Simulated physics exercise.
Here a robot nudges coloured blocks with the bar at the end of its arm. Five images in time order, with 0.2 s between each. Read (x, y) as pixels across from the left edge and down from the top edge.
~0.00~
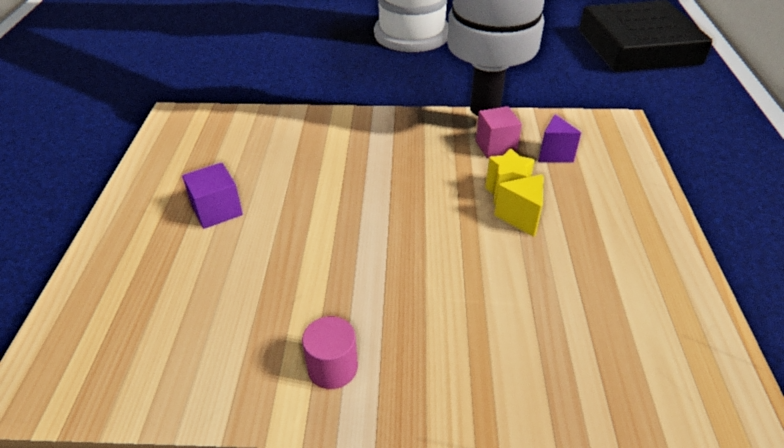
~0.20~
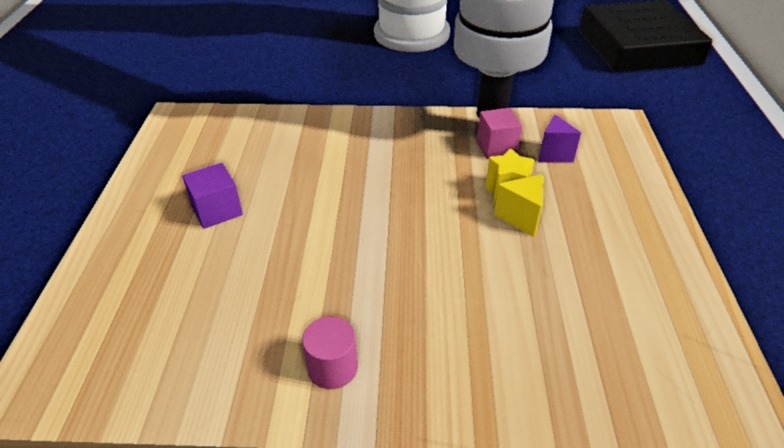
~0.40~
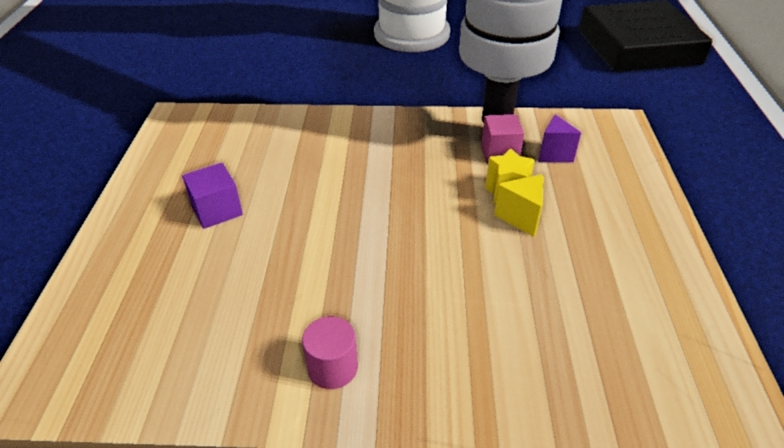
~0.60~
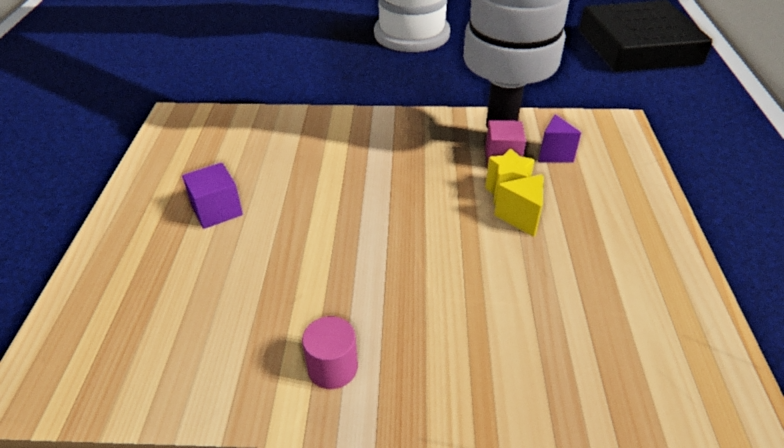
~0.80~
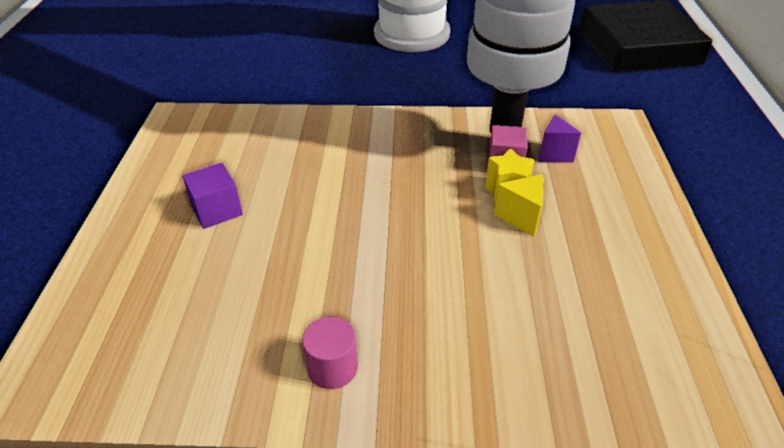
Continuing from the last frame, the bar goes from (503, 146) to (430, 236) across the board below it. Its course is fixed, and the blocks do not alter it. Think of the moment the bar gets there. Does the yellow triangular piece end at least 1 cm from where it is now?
My answer is yes.
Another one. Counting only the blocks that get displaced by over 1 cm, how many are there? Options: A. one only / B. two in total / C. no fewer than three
C.
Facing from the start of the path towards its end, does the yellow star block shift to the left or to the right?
Facing from start to end, it shifts left.
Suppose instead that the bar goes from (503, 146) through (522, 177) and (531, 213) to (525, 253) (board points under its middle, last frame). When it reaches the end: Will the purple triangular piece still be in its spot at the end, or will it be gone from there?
Stays put.
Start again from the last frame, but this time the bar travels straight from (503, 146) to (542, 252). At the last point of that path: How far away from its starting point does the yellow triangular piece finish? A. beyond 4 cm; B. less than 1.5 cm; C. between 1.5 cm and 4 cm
My answer is option A.
What follows on the original path. One third of the way, bar at (483, 158); pink square block at (494, 164), turned 20° anticlockwise; yellow star block at (515, 190), turned 35° anticlockwise; yellow triangular piece at (543, 209).
Two thirds of the way, bar at (459, 188); pink square block at (474, 196), turned 35° anticlockwise; yellow star block at (511, 213), turned 80° anticlockwise; yellow triangular piece at (551, 217), turned 50° anticlockwise.
At the end, bar at (431, 221); pink square block at (469, 217), turned 60° anticlockwise; yellow star block at (513, 223), turned 105° anticlockwise; yellow triangular piece at (555, 219), turned 65° anticlockwise; purple triangular piece still.
